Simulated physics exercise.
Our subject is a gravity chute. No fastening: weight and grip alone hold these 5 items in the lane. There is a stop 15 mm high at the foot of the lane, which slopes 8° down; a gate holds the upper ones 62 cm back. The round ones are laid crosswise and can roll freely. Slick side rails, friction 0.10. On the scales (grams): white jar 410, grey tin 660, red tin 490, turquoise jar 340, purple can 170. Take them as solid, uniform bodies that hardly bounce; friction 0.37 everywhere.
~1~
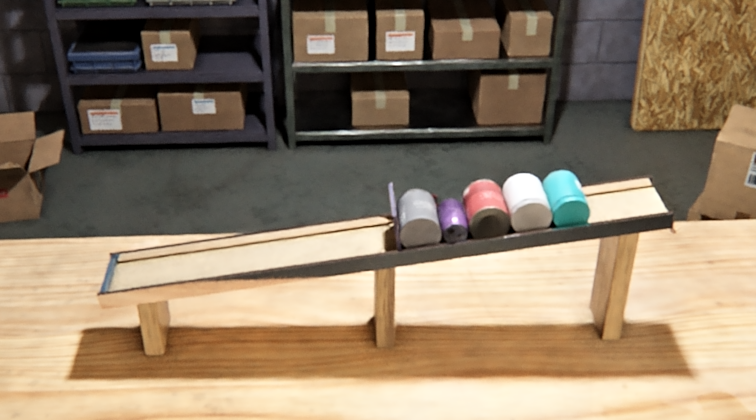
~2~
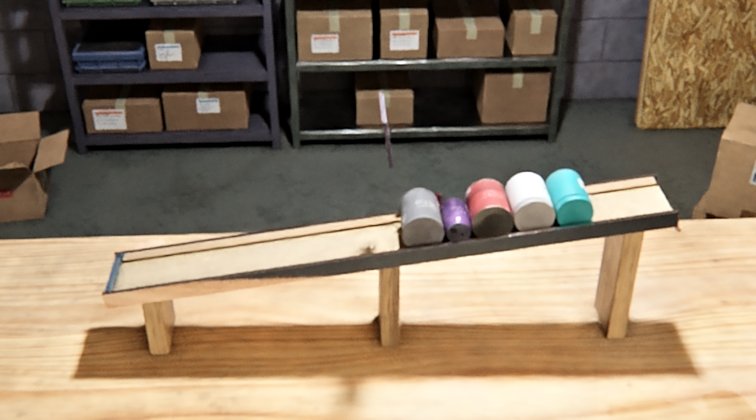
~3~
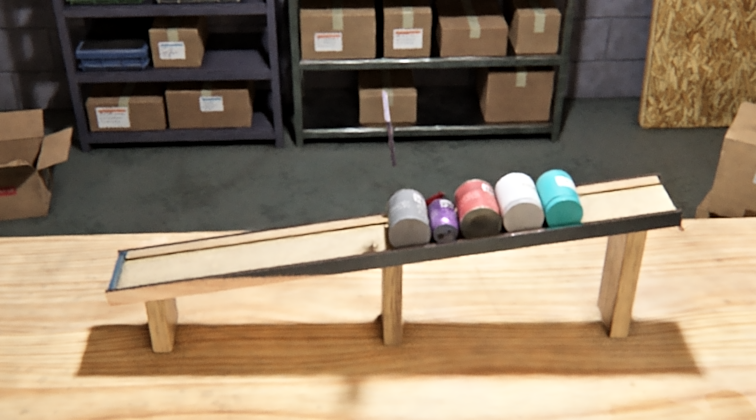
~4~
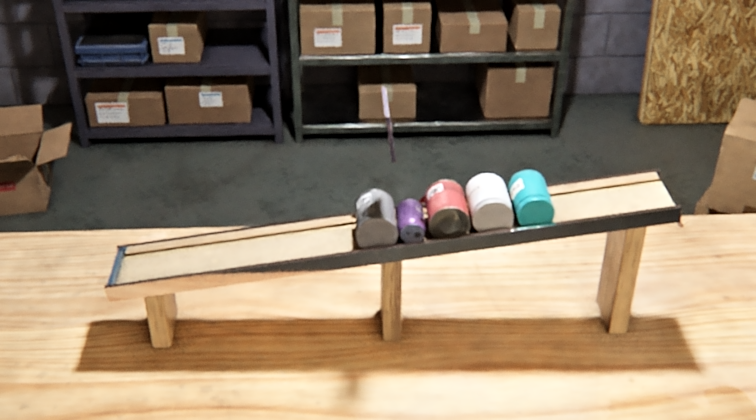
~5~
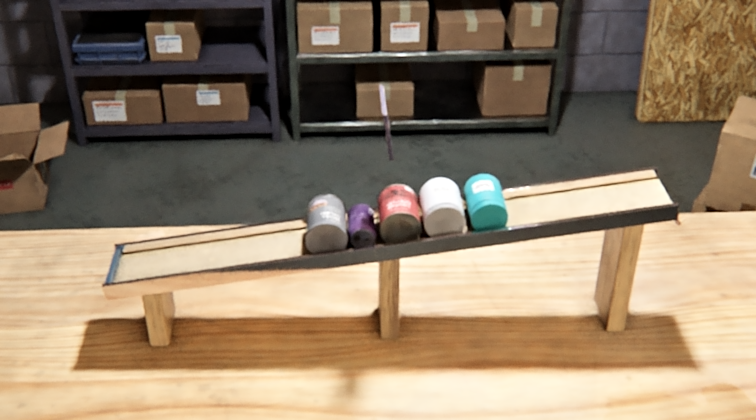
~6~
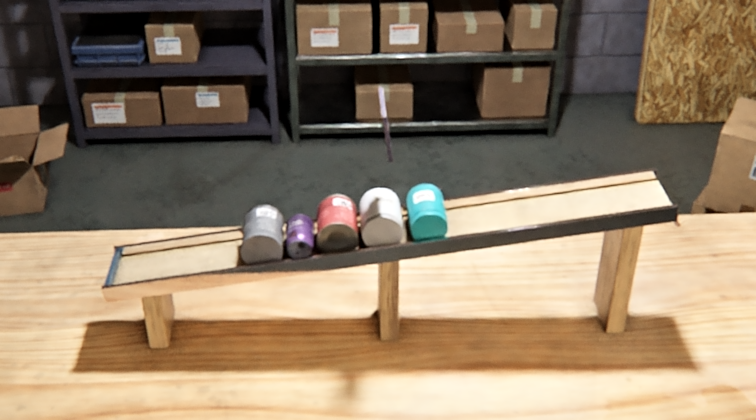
Wooden ramp on a workbench releasing five touching cylinders, grey one leading, rolling down to the left after a thin gate lifts.
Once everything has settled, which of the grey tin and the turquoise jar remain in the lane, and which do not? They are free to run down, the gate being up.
The grey tin is off the ramp; the turquoise jar is still on the ramp.
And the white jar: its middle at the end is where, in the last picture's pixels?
About (163, 251).
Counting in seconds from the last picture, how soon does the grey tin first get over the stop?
About 0.4 seconds.
Then, 0.30 s on from there, leader 2 cm from the stop; grey tin near (140, 254); turquoise jar near (311, 231).
Then, 0.50 s on from there, grey tin now over the stop; turquoise jar near (227, 242).
In the end, over the stop, grey tin and purple can; the other 3 in the lane. In the last view, turquoise jar near (201, 247).
